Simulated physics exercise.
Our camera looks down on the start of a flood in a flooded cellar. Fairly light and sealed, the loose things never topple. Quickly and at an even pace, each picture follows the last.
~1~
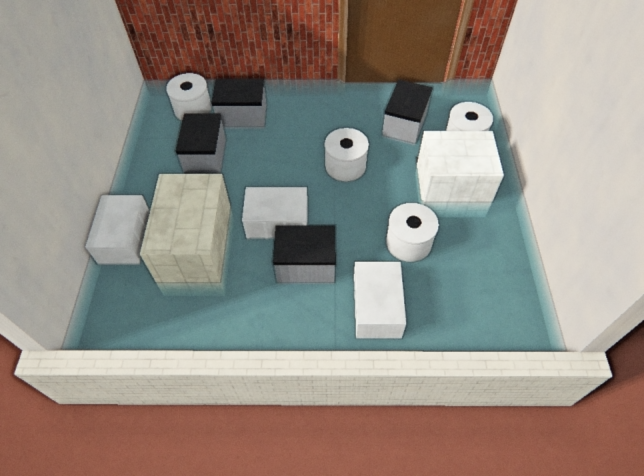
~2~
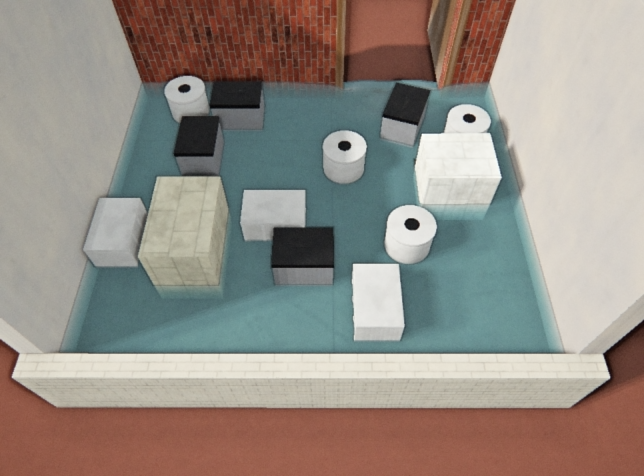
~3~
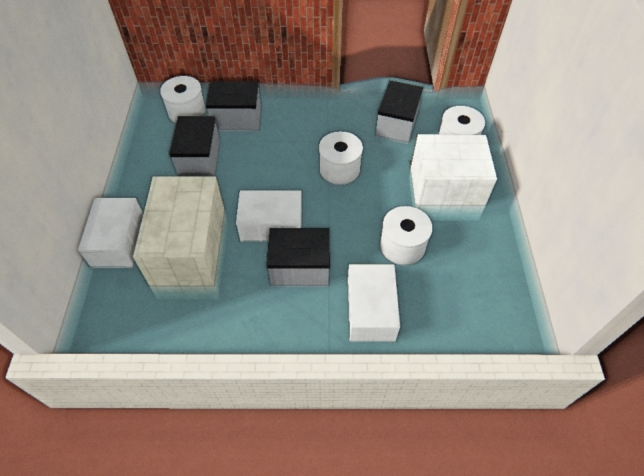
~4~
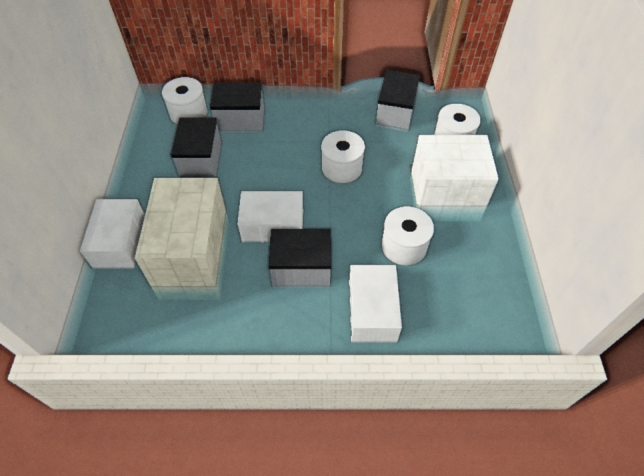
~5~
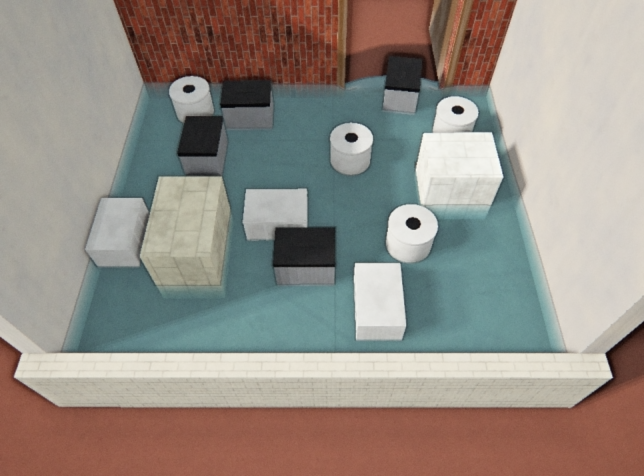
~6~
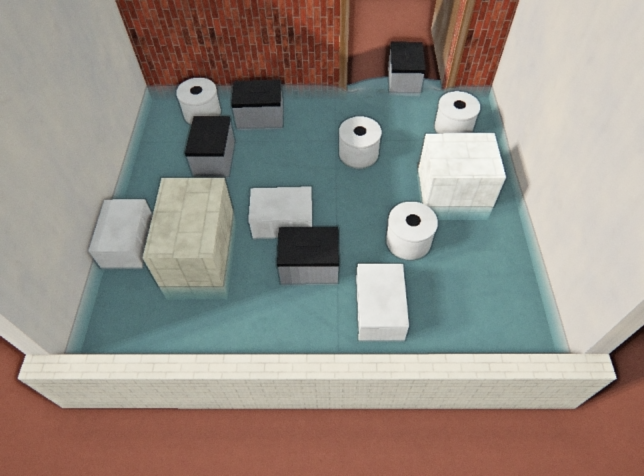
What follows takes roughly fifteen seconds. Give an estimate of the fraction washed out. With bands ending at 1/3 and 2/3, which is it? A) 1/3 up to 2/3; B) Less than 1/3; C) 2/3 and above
2/3 and above.
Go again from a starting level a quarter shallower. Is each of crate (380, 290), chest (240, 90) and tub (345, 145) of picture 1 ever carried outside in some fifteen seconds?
Listed as asked: Held inside, ends up outside, ends up outside.
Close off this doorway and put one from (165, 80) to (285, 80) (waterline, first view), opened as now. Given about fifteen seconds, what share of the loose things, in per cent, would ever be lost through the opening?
Estimated share: Around 70 %.
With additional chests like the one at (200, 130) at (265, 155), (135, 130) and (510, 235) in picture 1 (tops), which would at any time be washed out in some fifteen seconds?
Note - in order: Out of the scene / retained / retained.
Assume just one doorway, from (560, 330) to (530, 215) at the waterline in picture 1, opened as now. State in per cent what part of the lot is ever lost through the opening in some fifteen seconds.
Share out: Near 50 %.
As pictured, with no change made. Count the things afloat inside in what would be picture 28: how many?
By my reckoning the number comes out at 7.
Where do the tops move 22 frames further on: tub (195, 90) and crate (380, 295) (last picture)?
(326, 80) and (397, 236), approximately.
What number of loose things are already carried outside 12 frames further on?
4.
A moment on, 1 of 11 are out; 10 afloat.
Next, 4 of 11 are out; 7 afloat.
Later, 4 of 11 are out; 7 afloat.
In the end, 8 of 11 are out; 3 afloat.
